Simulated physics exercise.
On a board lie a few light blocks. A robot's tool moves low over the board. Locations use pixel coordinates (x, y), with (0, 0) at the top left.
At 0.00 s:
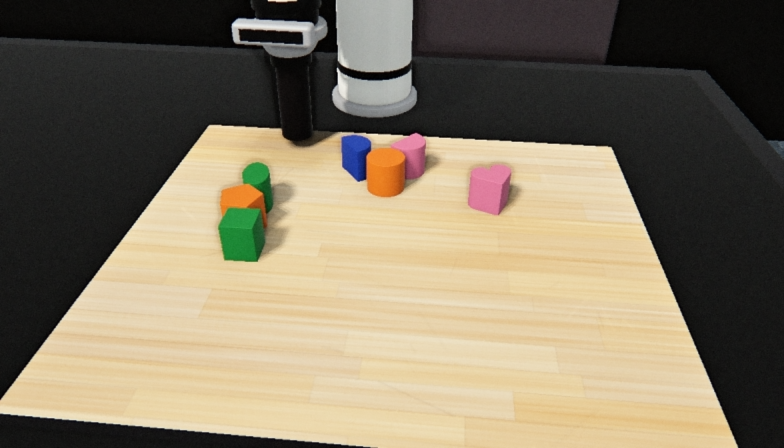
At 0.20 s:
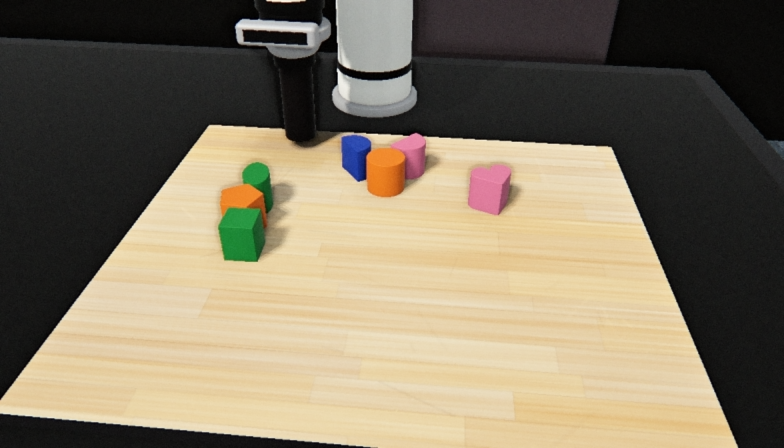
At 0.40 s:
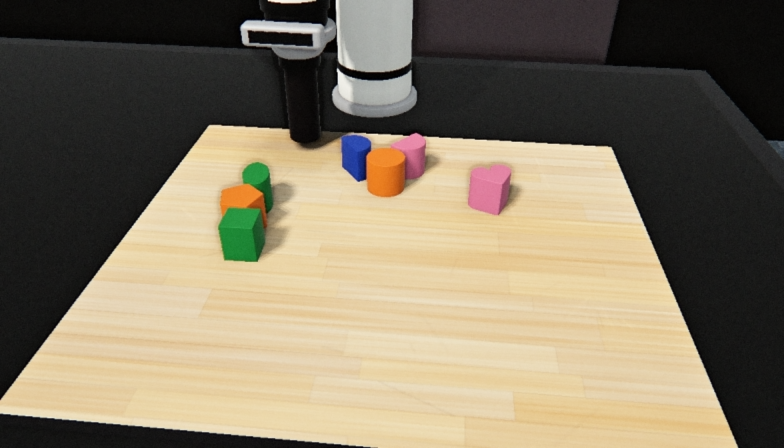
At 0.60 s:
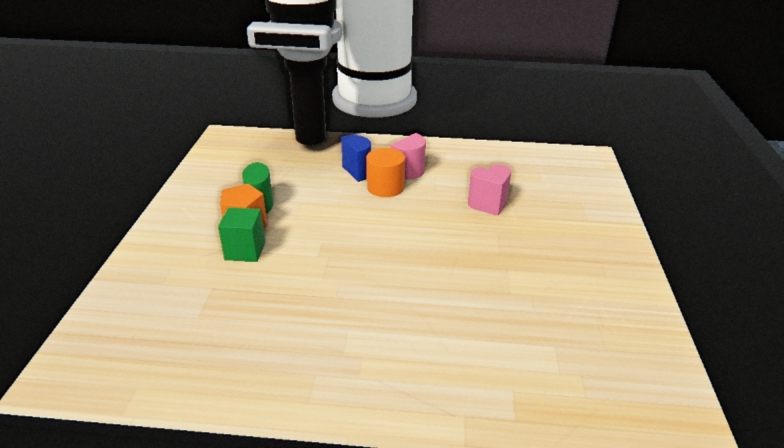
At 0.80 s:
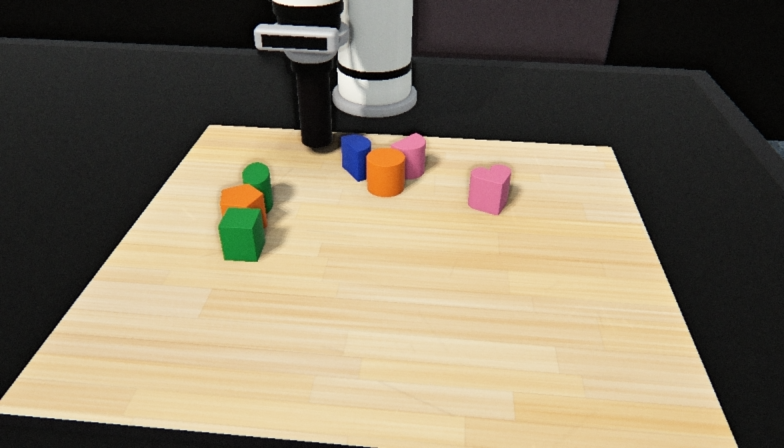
On a pale wooden board, several small green, orange, blue and pink blocks sat still while a robot's dark tool moved slightly to the right along the far edge, touching none of them.
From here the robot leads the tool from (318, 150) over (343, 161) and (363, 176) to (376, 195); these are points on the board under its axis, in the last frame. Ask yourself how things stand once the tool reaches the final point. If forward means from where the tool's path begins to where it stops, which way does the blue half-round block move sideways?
To the right.
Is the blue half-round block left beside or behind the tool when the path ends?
No, that is not what happens.
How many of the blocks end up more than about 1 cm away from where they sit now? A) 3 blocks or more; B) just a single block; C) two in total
It's C.
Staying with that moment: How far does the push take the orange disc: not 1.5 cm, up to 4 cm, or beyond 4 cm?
I reckon it covers more than 4 cm.
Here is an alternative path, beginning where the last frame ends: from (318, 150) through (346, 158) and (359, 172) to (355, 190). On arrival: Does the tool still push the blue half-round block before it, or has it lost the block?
When the path is over, you would find the blue half-round block still in front of the tool.
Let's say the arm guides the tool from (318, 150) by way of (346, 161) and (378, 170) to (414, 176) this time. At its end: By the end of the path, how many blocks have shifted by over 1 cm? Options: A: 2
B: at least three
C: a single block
I'll go with B - at least three.
What follows on the original path. One third of the way, tool at (342, 152); blue half-round block at (363, 144).
Two thirds of the way, tool at (363, 167); blue half-round block at (383, 162); orange disc at (414, 171).
At the end, tool at (376, 185); blue half-round block at (395, 180); orange disc at (430, 178); pink half-round block not moved.
